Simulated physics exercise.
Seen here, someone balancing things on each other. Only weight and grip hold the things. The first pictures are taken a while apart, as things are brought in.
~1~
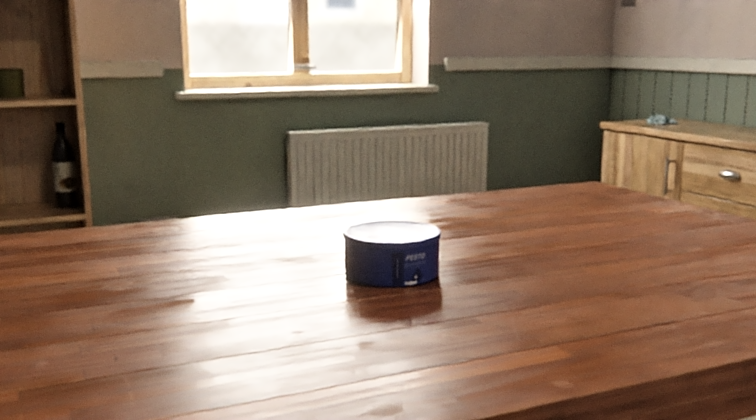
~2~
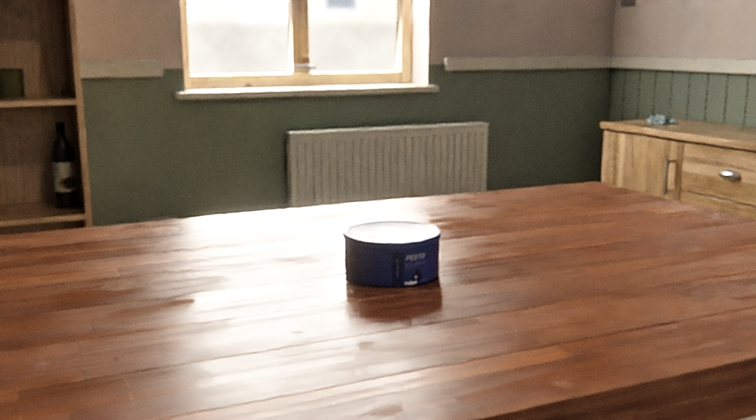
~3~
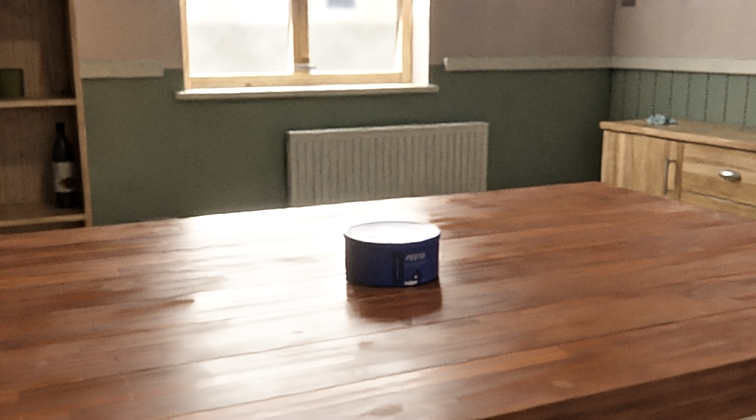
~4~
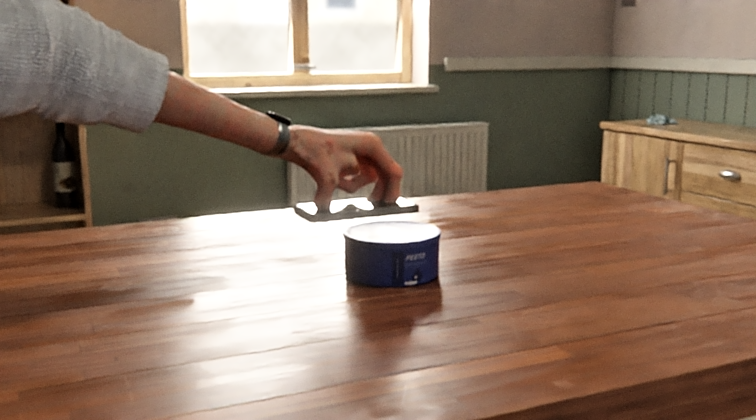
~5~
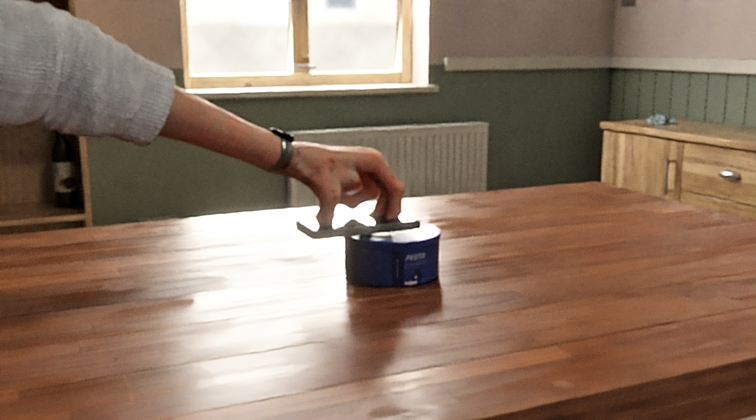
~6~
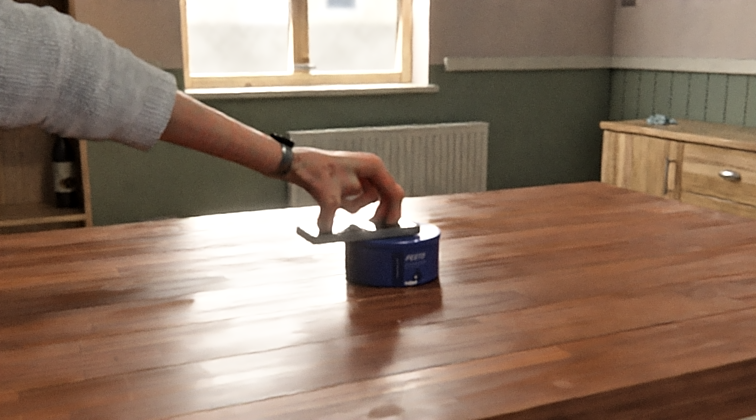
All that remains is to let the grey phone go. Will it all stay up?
In the end the pile stays up.
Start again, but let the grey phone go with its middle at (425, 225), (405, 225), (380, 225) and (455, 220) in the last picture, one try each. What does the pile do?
In the first case it stays up; in the second case it keeps its balance; in the third case it stays up; in the fourth case it loses its balance.
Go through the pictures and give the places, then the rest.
In the first frame, the last thing is not in view yet; blue tub (392, 252).
In the second frame, the last thing is not in view yet; blue tub (392, 252).
In the third frame, the last thing is not in view yet; blue tub (392, 252).
In the fourth frame, on its way; grey phone (356, 209); blue tub (392, 252).
In the fifth frame, on its way; grey phone (358, 224); blue tub (392, 252).
In the sixth frame, set down, still held; grey phone (358, 230); blue tub (392, 252).
Then, 0.20 s after the last picture, nothing has stirred.
Then, 0.40 s after the last picture, grey phone resting near (358, 230).
At rest, both in place. Seen from the same camera at the end, grey phone near (358, 230). The pile holds.
